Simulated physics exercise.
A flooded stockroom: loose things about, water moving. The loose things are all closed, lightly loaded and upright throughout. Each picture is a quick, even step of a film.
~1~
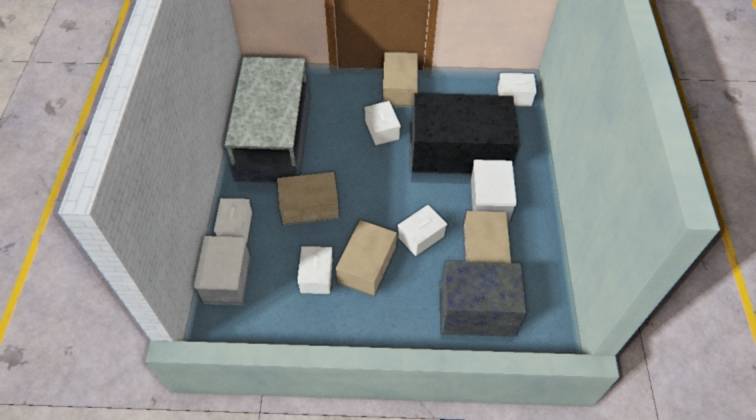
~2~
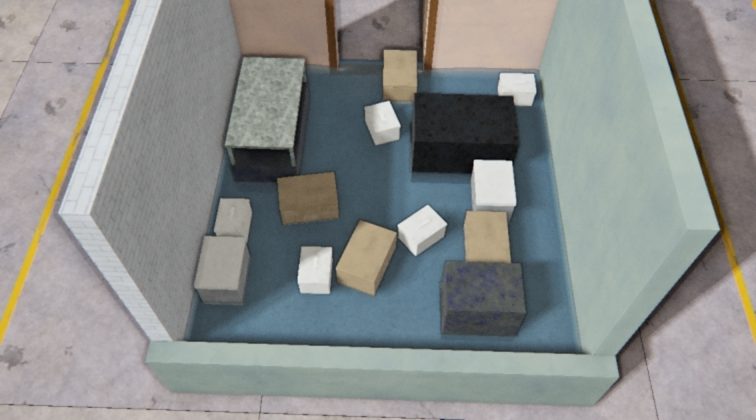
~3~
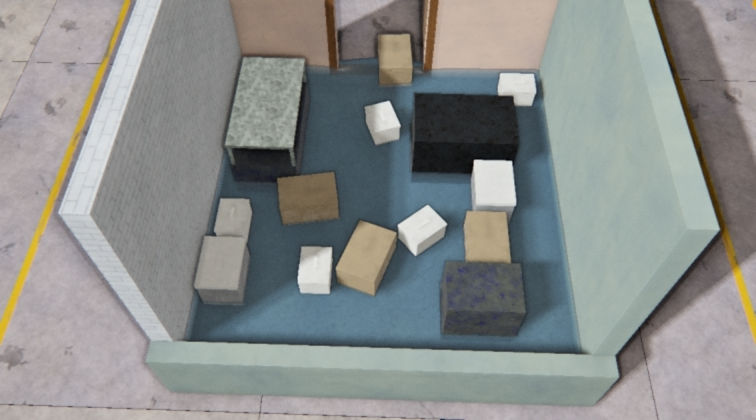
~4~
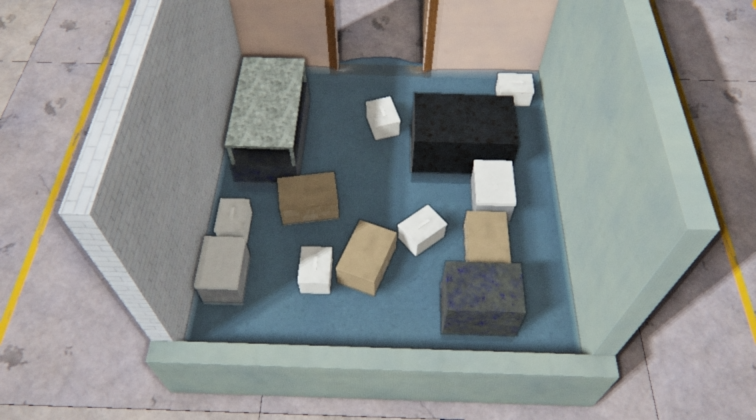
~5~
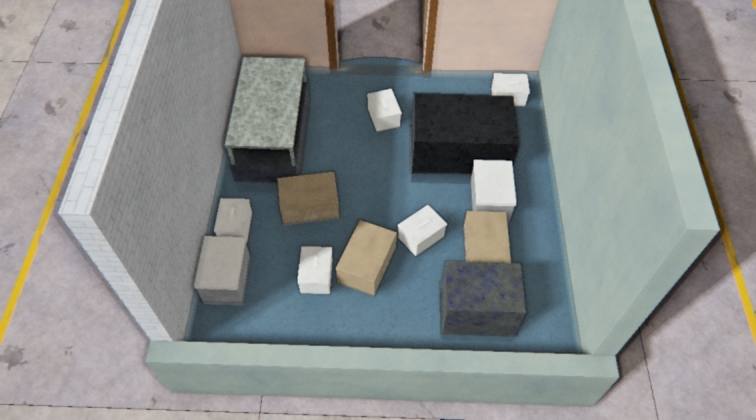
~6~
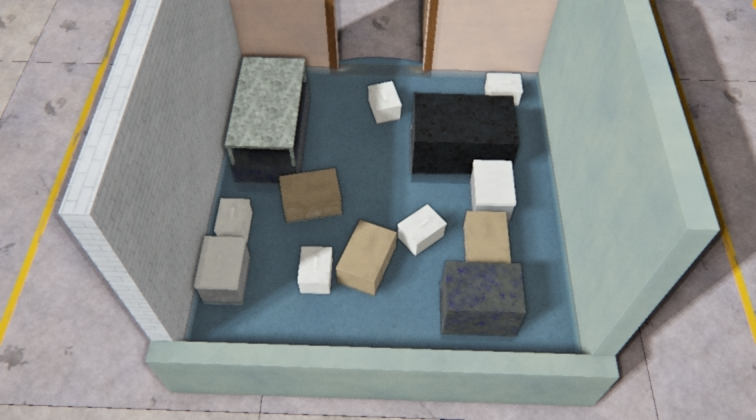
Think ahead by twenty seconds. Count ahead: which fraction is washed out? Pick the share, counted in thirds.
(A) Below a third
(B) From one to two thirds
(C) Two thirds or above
(B) From one to two thirds.
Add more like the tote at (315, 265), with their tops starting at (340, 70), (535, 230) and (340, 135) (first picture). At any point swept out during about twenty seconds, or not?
Escapes; remains; escapes.
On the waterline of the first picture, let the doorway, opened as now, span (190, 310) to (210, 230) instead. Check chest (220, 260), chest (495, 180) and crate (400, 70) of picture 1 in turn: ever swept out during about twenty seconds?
First lost, second trapped, third trapped.
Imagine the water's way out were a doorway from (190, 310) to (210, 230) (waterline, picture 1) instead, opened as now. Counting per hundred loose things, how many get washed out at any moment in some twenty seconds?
Fraction out: Near 70 %.
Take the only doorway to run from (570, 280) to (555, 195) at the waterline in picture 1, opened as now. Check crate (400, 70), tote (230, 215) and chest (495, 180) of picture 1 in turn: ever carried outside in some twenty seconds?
The three come to no escape, no escape and escape, in that order.
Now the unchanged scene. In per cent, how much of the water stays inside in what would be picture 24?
My figure is 64 per cent.
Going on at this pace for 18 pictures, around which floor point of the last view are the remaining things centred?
Mean position: Approx. (363, 195) px.
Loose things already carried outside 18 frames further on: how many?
The count is 3.
A moment on, 2 of 11 are out; 9 afloat.
Next, 3 of 11 are out; 7 afloat.
Later, 6 of 11 are out; 5 afloat.
In the end, 7 of 11 are out; 4 afloat.
